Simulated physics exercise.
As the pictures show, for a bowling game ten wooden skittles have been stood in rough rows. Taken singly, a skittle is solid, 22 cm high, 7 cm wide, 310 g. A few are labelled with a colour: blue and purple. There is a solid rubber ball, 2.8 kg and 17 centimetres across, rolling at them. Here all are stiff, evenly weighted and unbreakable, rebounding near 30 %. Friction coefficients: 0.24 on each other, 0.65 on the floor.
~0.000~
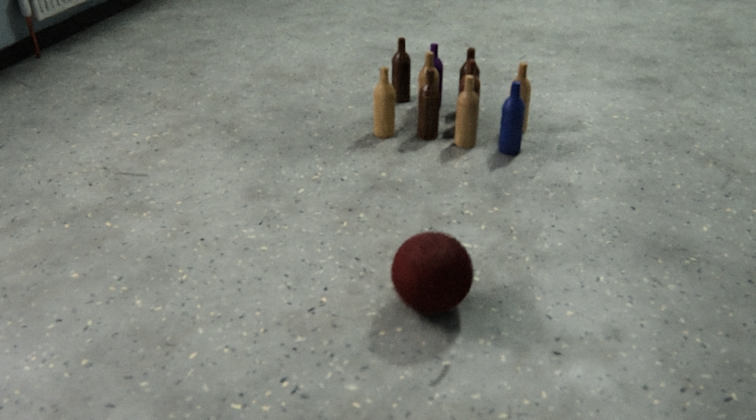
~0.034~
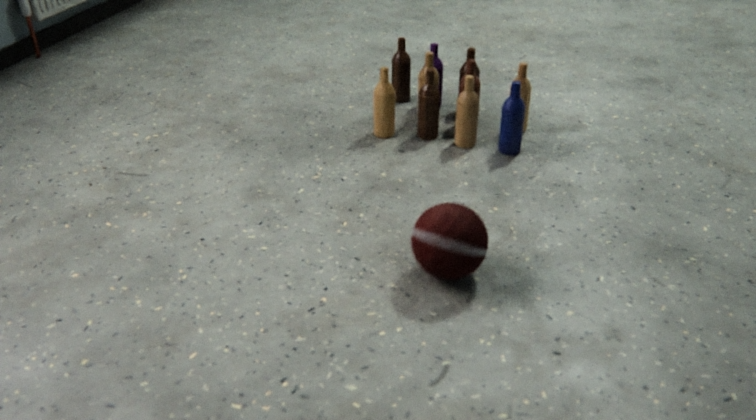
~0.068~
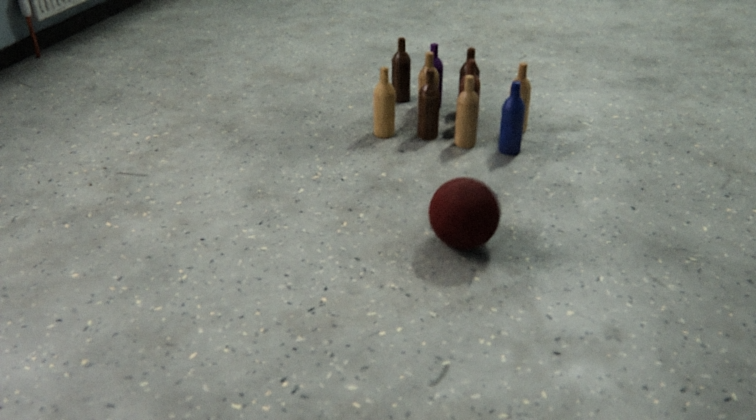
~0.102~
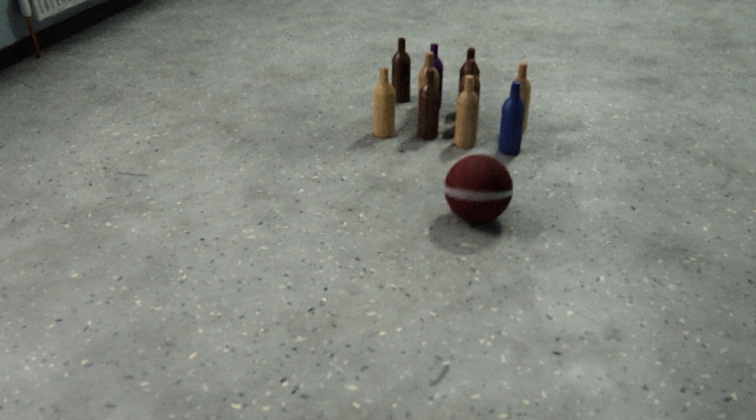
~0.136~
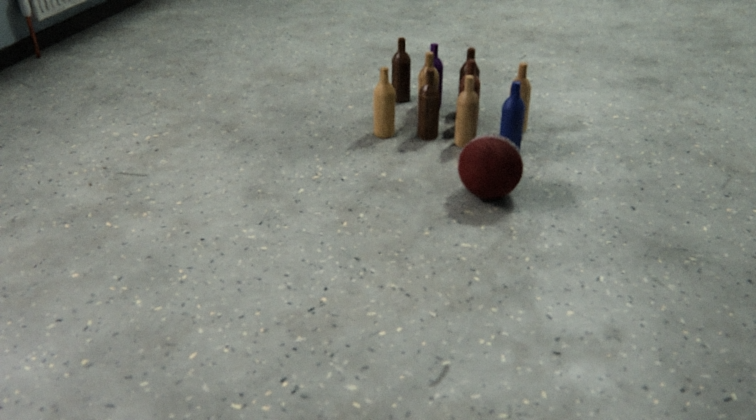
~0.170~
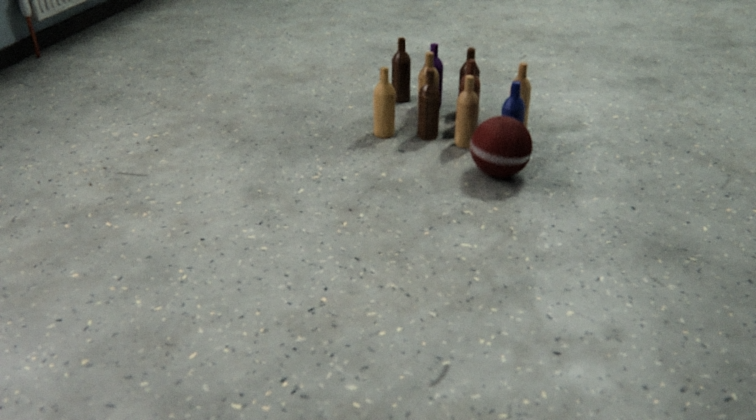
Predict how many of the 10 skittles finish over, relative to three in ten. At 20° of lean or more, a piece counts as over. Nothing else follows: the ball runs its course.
Fewer than three in ten.
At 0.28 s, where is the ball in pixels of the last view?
Position: About (526, 103).
After 0.28 s, ball still moving; none of the 10 skittles over, 2 disturbed; blue skittle 15° from how it stood.
After 0.44 s, ball still moving; 2 of the 10 skittles over; blue skittle on its side.
After 0.68 s, ball still moving; 2 of the 10 skittles over; blue skittle lying flat.
In the end (1.3 s), ball rolling away; 2 of the 10 skittles over; blue skittle lying flat; purple skittle unmoved. That is 20 per cent. From the last view, middles, purple skittle near (433, 76).
